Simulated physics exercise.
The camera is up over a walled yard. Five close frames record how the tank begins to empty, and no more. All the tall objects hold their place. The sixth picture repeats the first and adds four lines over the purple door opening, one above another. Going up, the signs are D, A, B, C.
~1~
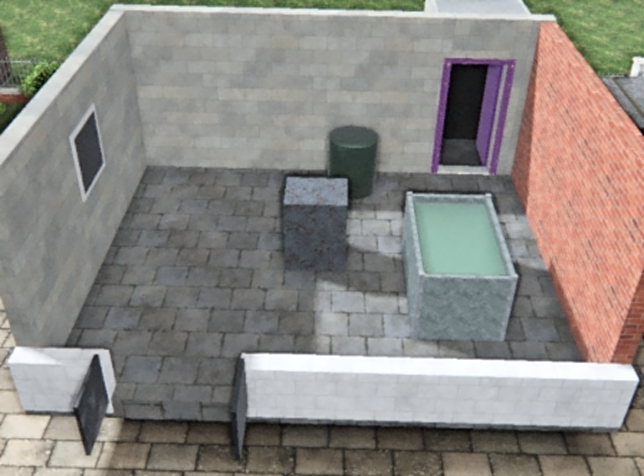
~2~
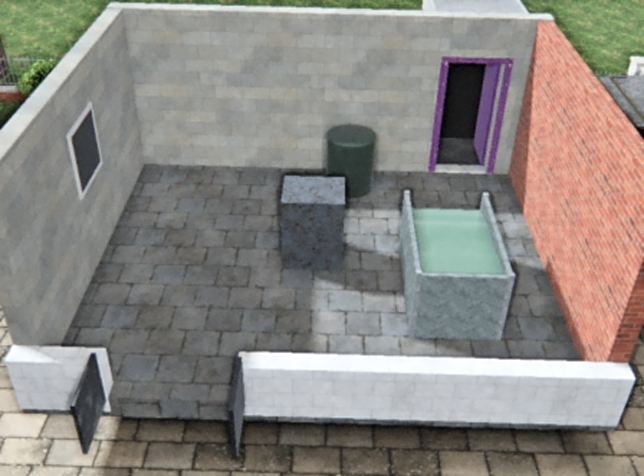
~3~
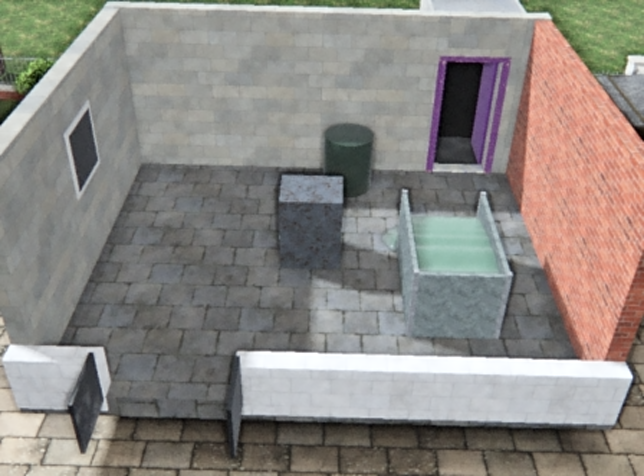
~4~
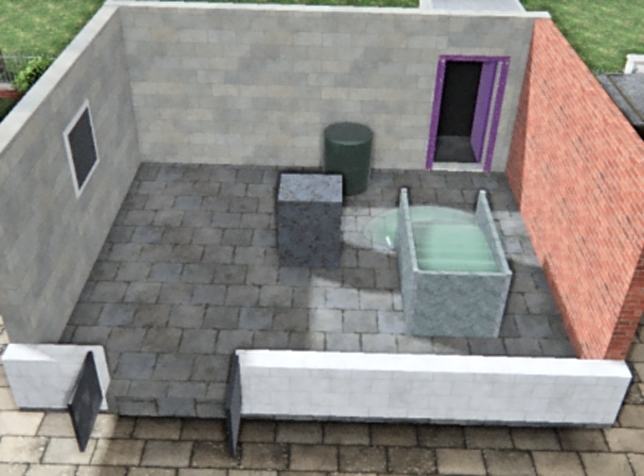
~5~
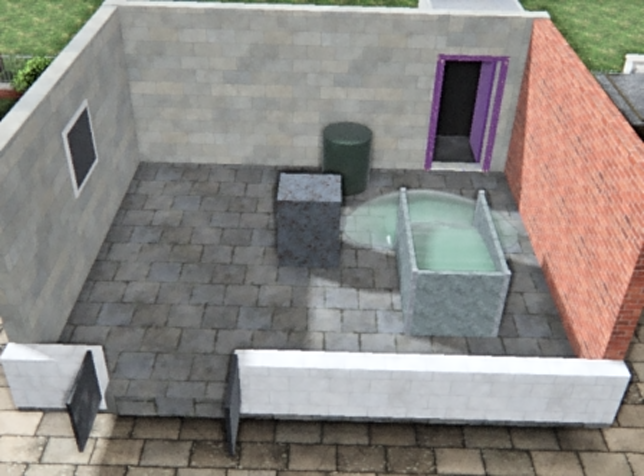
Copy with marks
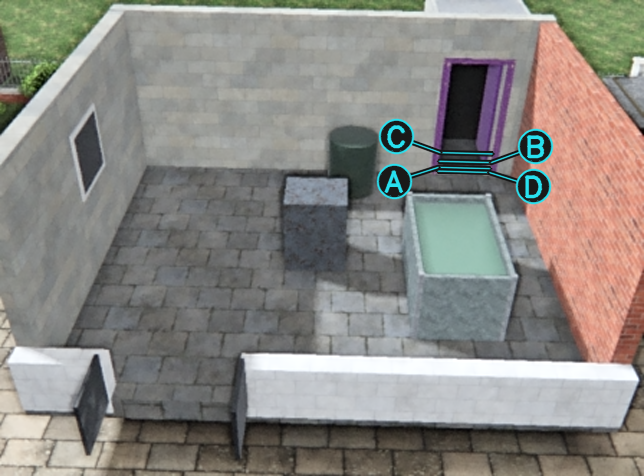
Pale green water poured out the back of a grey stone tank in a walled yard and spread over the paving toward a dark block, while the block and a green barrel stayed put.
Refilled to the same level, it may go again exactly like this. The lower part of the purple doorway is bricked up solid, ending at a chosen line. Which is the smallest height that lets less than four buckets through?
I would pick mark C.
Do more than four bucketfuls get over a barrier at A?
Yes, it does.
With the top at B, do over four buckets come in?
Yes, that goes wrong.
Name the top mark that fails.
B.
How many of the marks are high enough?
One of them.
In cyan, A at (464, 168); B at (465, 161); C at (466, 153); D at (463, 171); from the bottom up D, A, B, C.
Choosing A, dozens of bucketfuls pour in.
Choosing B, about 9 bucketfuls get in.
Choosing C, a splash gets over, under a bucket.
Choosing D, dozens of bucketfuls pour in.
